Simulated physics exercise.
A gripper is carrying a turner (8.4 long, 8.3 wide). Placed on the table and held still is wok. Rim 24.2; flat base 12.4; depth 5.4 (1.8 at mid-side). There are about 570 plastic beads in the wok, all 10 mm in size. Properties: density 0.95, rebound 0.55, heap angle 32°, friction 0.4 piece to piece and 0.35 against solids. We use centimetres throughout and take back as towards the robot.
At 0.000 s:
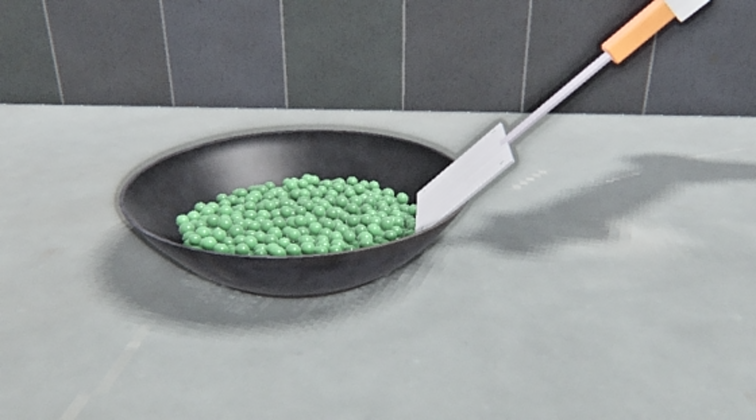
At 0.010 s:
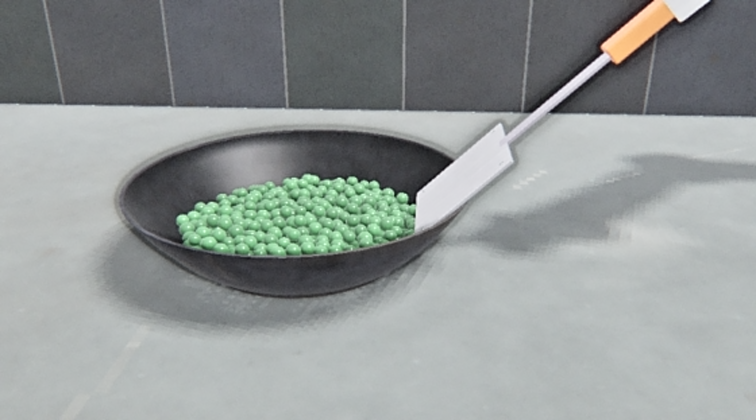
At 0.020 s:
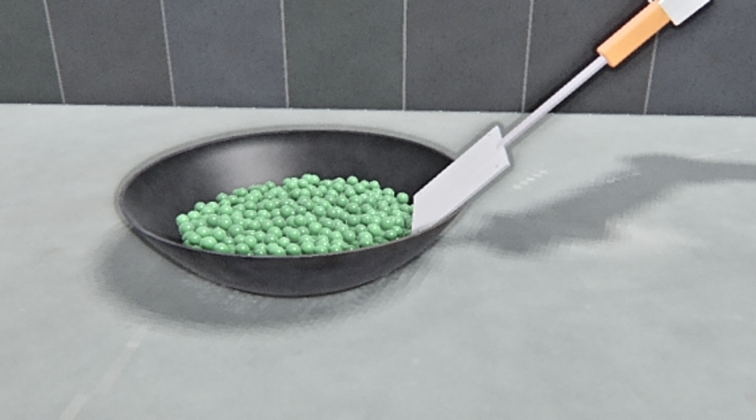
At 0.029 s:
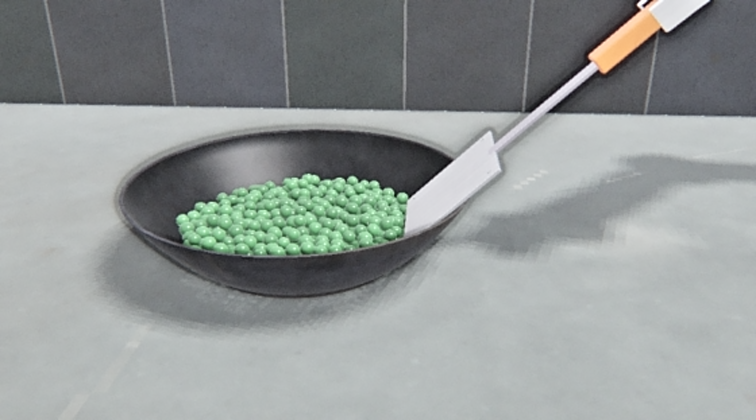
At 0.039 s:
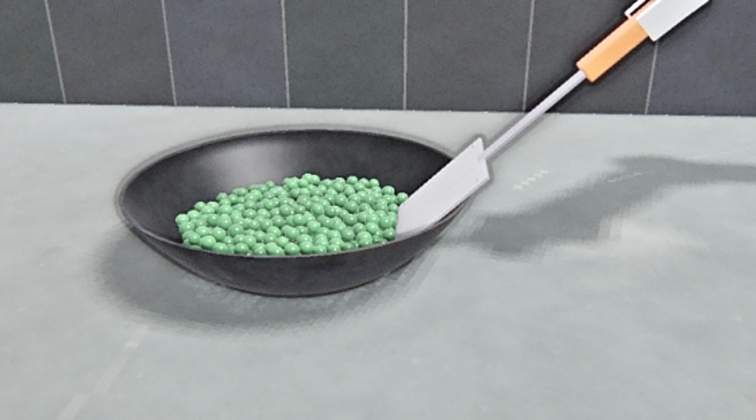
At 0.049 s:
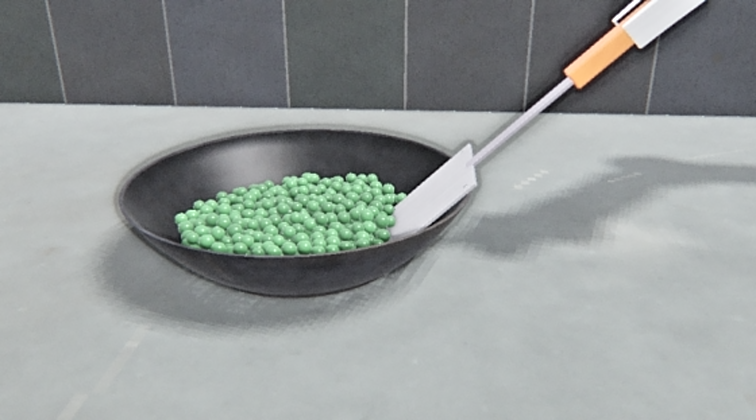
To begin with, a heap of green beads sits in a black wok on a gray surface, with a tilted turner touching its right side. The gripper then slides the turner a short way down and left along the wok's inner wall, nudging the nearest beads slightly leftward while the wok stays still.
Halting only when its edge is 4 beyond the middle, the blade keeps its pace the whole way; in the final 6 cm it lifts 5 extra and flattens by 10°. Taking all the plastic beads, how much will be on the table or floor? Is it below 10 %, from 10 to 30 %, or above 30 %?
Below 10 %.
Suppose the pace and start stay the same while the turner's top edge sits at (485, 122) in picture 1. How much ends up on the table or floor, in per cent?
5 percent or so.
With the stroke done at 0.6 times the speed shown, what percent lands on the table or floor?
Roughly 0 percent ends on the table or floor.
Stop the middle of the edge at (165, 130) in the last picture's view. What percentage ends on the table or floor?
I'd put it near 25 per cent.
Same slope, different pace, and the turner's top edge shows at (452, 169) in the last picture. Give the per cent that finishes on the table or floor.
Expect some 15 per cent there.
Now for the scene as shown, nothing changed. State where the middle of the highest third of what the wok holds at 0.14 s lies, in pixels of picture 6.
Near (267, 204).
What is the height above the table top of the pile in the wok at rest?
Peak at rest, approximately 6.0 centimetres.
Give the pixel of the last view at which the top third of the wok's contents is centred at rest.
Pixel estimate: About (211, 205).
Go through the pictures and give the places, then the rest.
The turner top edge at (507, 141), sloping 44°; upper third of the load around (302, 218), from x 185 to 415, top at y 180; 567 in the wok, in the first picture.
The turner top edge at (506, 141), sloping 44°; upper third of the load around (302, 218), from x 185 to 415, top at y 180, in the second picture.
The turner top edge at (503, 144), sloping 44°; upper third of the load around (302, 218), from x 185 to 415, top at y 180, in the third picture.
The turner top edge at (495, 149), sloping 44°; upper third of the load around (300, 217), from x 185 to 415, top at y 180, in the fourth picture.
The turner top edge at (484, 157), sloping 44°; upper third of the load around (300, 217), from x 185 to 415, top at y 180, in the fifth picture.
The turner top edge at (473, 163), sloping 44°; upper third of the load around (299, 215), from x 180 to 415, top at y 180; 567 in the wok, in the sixth picture.
After 0.09 s, sloping 44°, highest piece 5 above the table; 567 in the wok.
After 0.14 s, sloping 39°, highest piece 6 above the table; 567 in the wok.
After 0.36 s, sloping 34°, highest piece 6 above the table; 551 in the wok, 8 on the table or floor, 8 on the blade or in flight.
After 1.41 s, sloping 34°, highest piece 5 above the table; 551 in the wok, 16 on the table or floor.
In the end, 551 in the wok, 16 on the table or floor. That is 3 % on the table or floor.
